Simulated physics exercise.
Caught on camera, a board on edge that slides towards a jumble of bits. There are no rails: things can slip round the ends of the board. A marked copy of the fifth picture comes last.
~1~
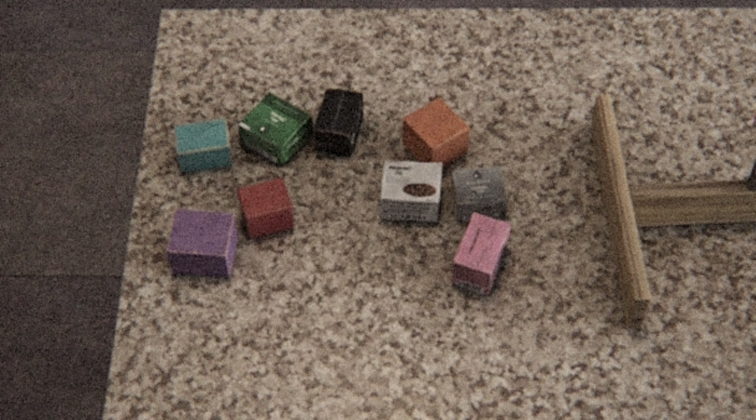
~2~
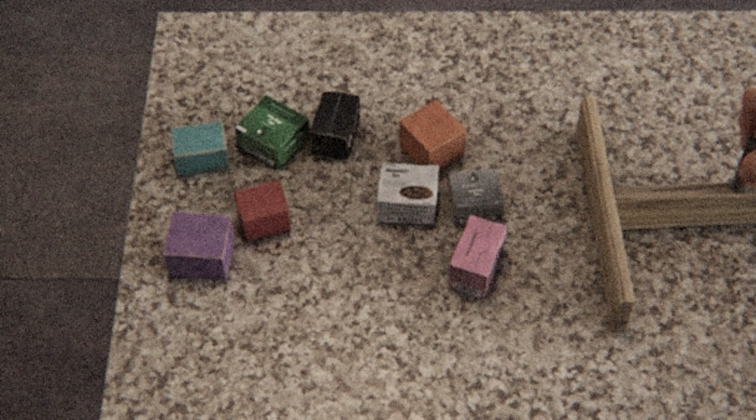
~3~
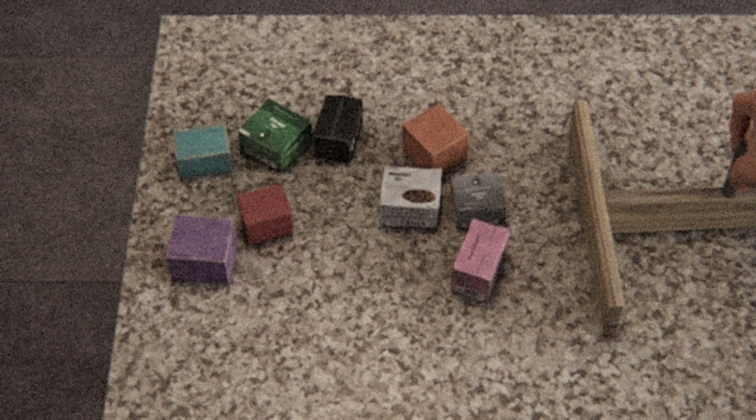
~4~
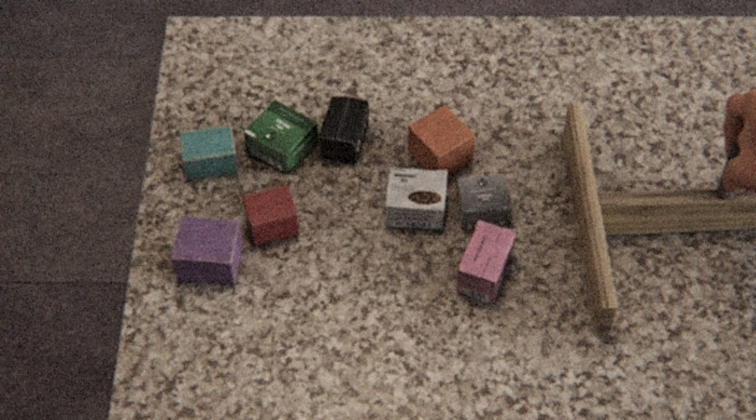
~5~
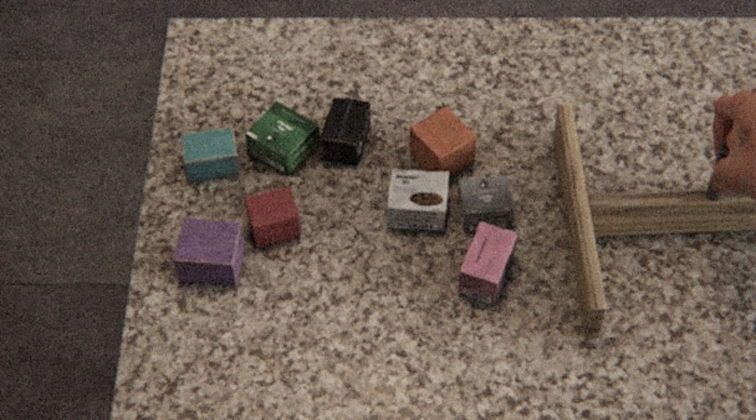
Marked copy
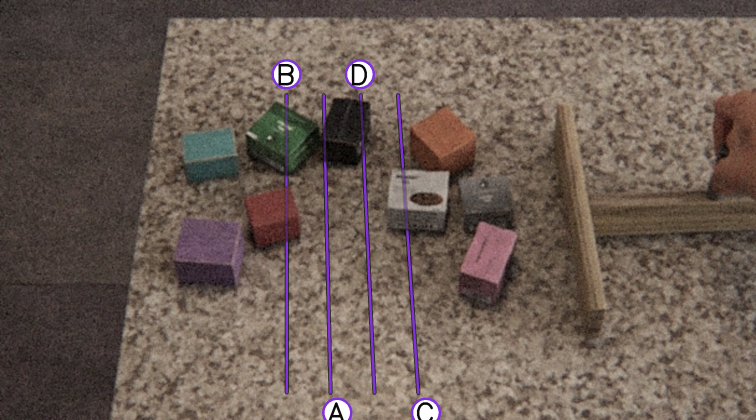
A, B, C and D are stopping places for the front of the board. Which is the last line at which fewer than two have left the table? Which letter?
It can go as far as B.
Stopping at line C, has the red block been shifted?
No.
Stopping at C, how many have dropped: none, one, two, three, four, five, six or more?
In all, none.
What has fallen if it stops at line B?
It is the turquoise block.
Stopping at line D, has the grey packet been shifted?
Yes.
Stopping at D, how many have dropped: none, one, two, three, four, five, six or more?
The count is none.
On the marked copy, A at (327, 231); B at (287, 231); C at (407, 232); D at (367, 232).
Following B. Soon after the start, board (476, 200); orange block (426, 143); pink packet (452, 267).
Later, board (371, 200); turquoise block (192, 157); purple block (189, 255).
In the end, board (290, 200); turquoise block over the edge; green packet (163, 130); one fallen.
As for the rest, A is within the limit but short; C is within the limit but short; D is within the limit but short.
